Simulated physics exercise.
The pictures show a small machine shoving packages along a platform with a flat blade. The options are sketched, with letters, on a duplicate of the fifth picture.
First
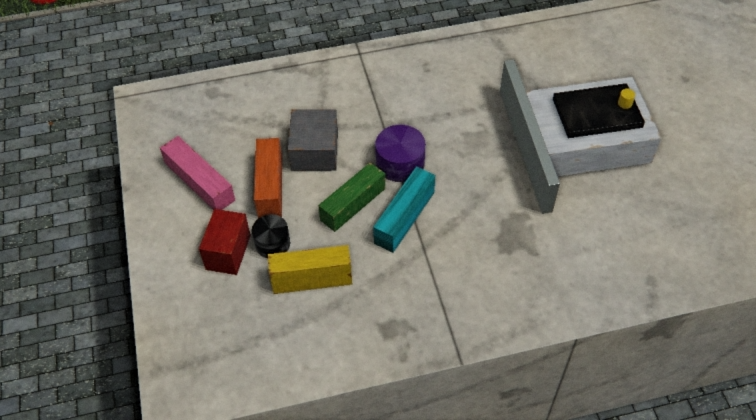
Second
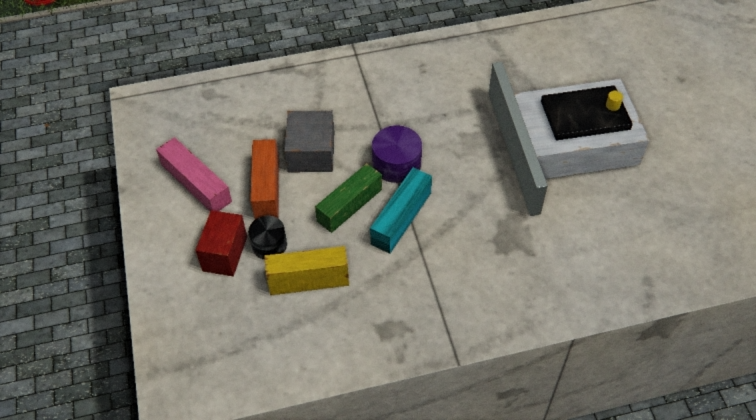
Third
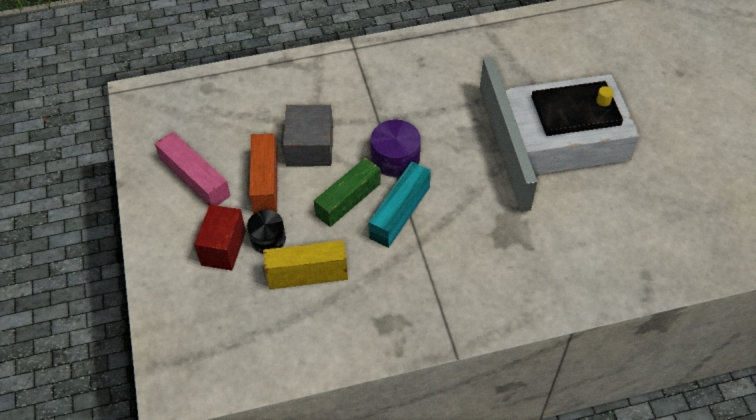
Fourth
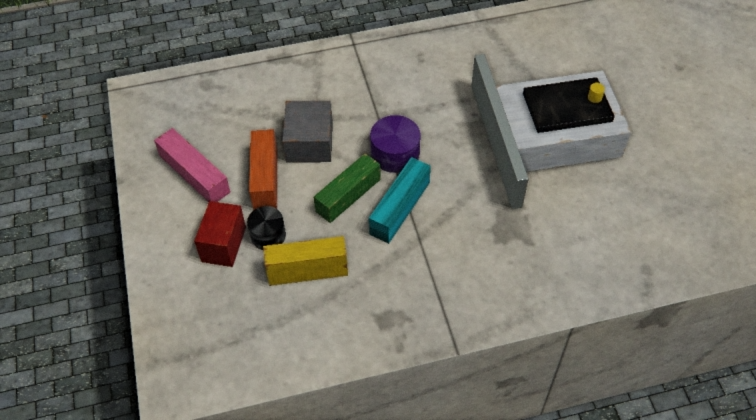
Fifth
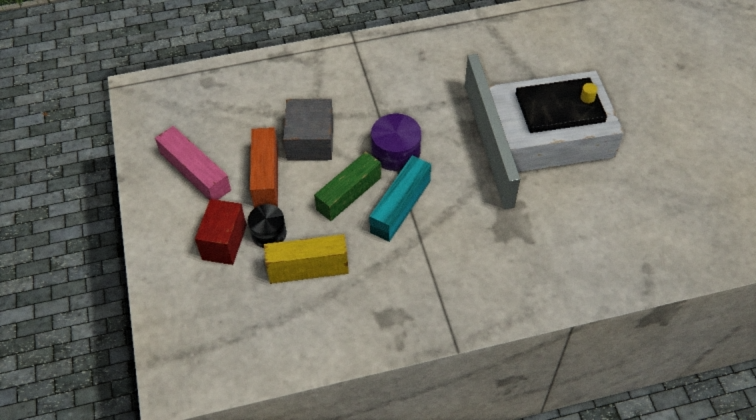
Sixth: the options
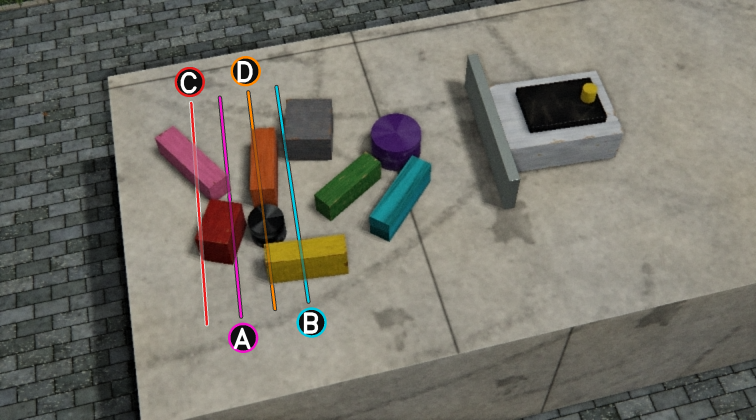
A small white machine with a flat grey blade creeping left across a stone platform toward a cluster of still, colourful blocks.
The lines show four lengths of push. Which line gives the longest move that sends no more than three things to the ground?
No fourth one falls up to C.
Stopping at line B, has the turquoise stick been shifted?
Yes.
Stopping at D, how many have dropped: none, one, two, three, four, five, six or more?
The count is none.
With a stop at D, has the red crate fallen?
No.
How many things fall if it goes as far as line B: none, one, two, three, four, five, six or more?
The count is none.
On the marked copy, A at (230, 198); B at (291, 185); C at (198, 204); D at (261, 191).
Following C. Soon after the start, robot (452, 126); turquoise stick (379, 201); purple canister (354, 141).
Later, robot (347, 147); red crate (187, 237); pink bar (183, 167).
In the end, robot (262, 164); red crate over the edge; pink bar over the edge; two fallen.
As for the rest, A is within the limit but short; B is within the limit but short; D is within the limit but short.
